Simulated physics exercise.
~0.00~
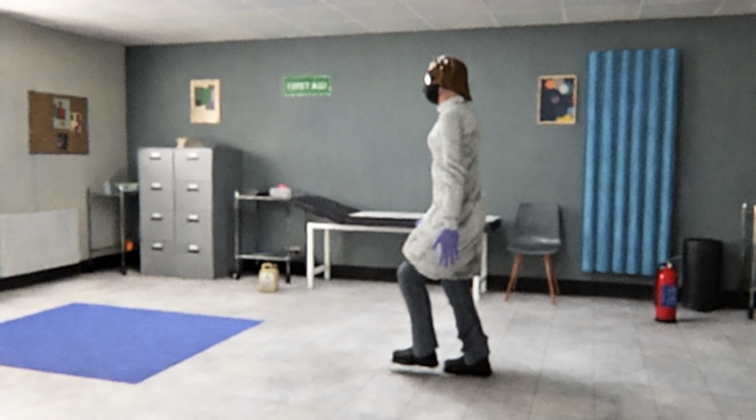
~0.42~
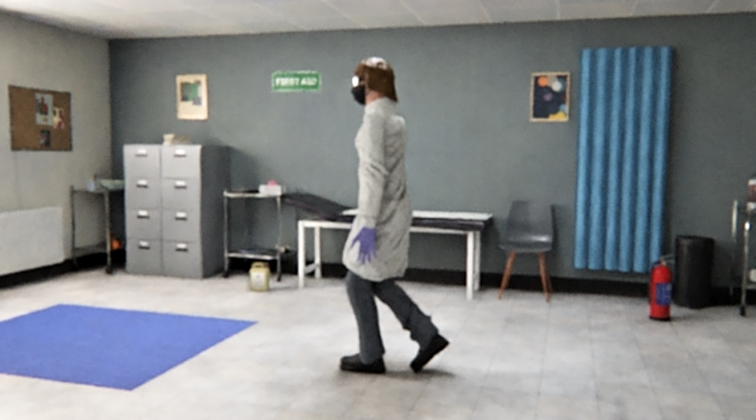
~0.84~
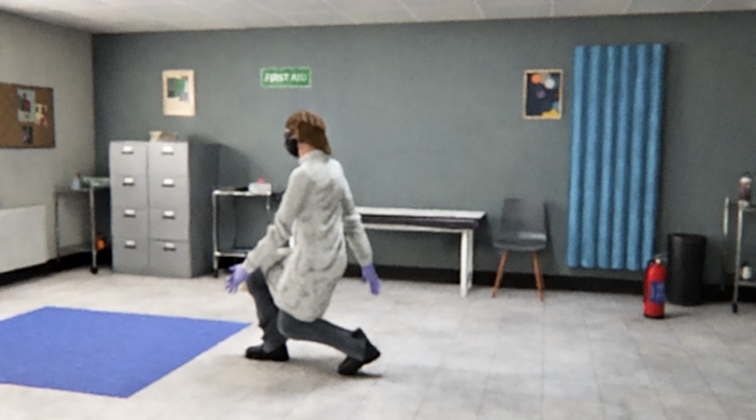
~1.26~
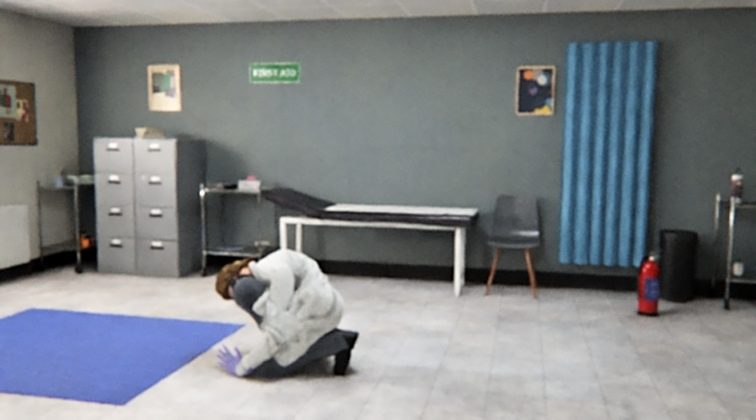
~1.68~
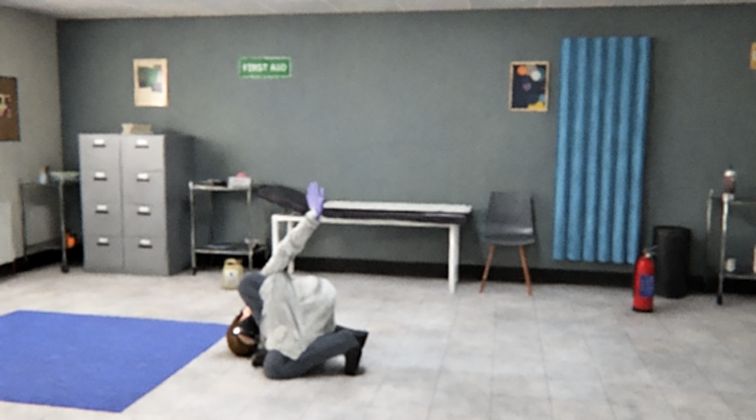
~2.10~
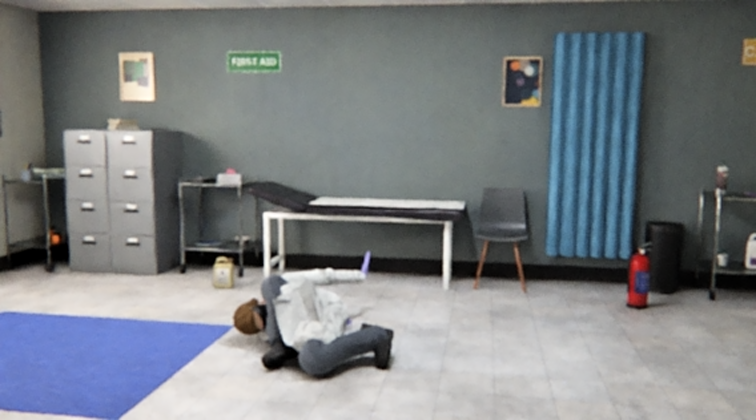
The clip shows a masked person in a light coat and purple gloves walking left across a first aid room toward a blue mat, then folding to the floor, one arm swinging up and back, and ending crumpled with the head just short of the mat's near edge.
